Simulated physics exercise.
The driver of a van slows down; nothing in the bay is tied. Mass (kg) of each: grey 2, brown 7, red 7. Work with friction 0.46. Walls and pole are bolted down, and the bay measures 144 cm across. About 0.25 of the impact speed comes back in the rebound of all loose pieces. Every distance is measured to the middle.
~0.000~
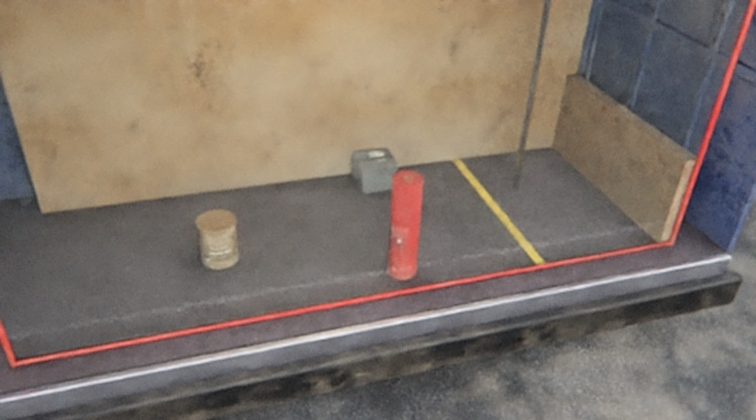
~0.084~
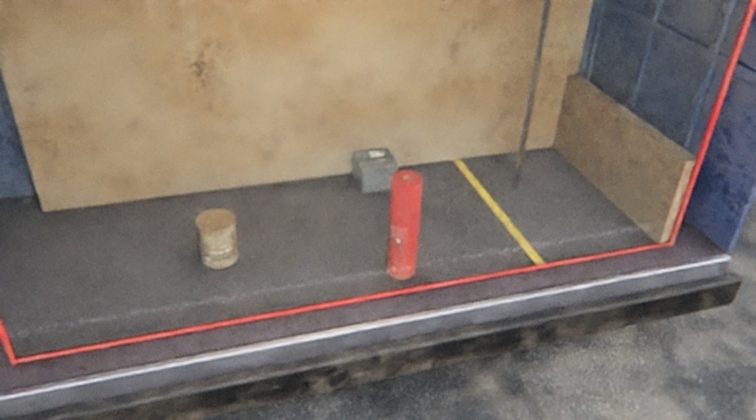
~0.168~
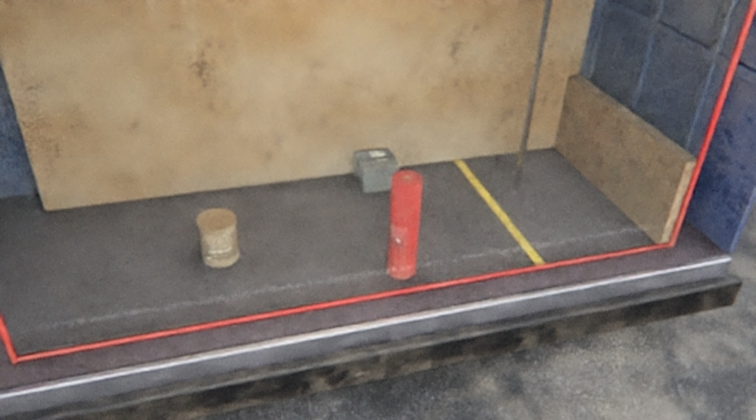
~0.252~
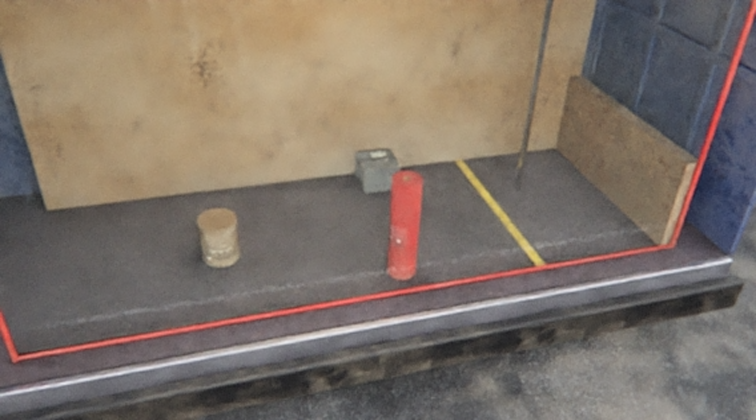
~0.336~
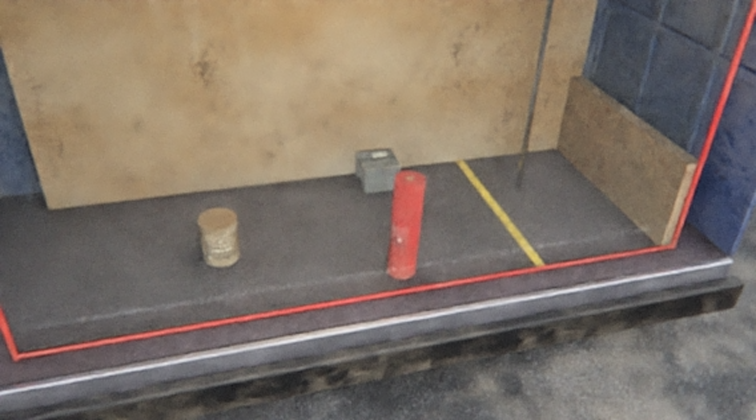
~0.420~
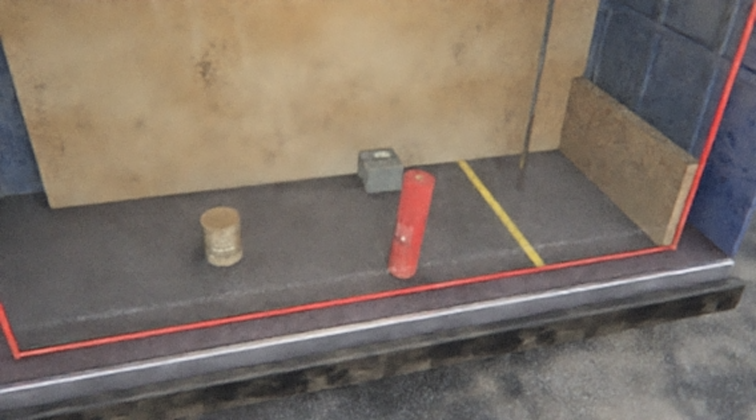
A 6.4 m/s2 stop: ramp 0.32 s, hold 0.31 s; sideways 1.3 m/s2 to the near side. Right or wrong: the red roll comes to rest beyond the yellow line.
Wrong.
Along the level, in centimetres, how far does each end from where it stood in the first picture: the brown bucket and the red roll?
The brown bucket ends around 30 away and the red roll around 80.
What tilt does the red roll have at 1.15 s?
Roughly 90°.
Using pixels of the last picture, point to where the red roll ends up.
Look roughly at (517, 252) in the final picture.
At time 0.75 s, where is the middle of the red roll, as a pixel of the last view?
You'd see it close to (472, 242) then.
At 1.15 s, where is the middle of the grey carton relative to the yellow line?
It sits around 45 cm short of the mark.
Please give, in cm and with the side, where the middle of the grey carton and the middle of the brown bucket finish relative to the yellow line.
Measured at the end, the grey carton is 40 cm short and the brown bucket is 170 cm short.
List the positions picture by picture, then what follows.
In the first picture, red roll (405, 227), brown bucket (218, 239), yellow line (534, 255).
In the second picture, red roll (404, 226), brown bucket (218, 239).
In the third picture, red roll (404, 226), brown bucket (218, 238).
In the fourth picture, red roll (404, 227), brown bucket (219, 238).
In the fifth picture, red roll (406, 227), brown bucket (220, 237).
In the sixth picture, red roll (410, 226), brown bucket (222, 237), yellow line (534, 257).
After 0.75 s the red roll is 46 cm short of the yellow line, tilted 70°, near (472, 242) in the last picture's view; the brown bucket 179 cm short of the yellow line, tilted 0°.
After 1.15 s the red roll is 15 cm short of the yellow line, tilted 90°, near (516, 251) in the last picture's view.
After 1.65 s the red roll is 15 cm short of the yellow line, tilted 90°, near (517, 252) in the last picture's view; the brown bucket 167 cm short of the yellow line, tilted 0°.
Final state at 1.9 s, grey carton stops short of the yellow line; brown bucket stops short of the yellow line; red roll stops short of the yellow line.
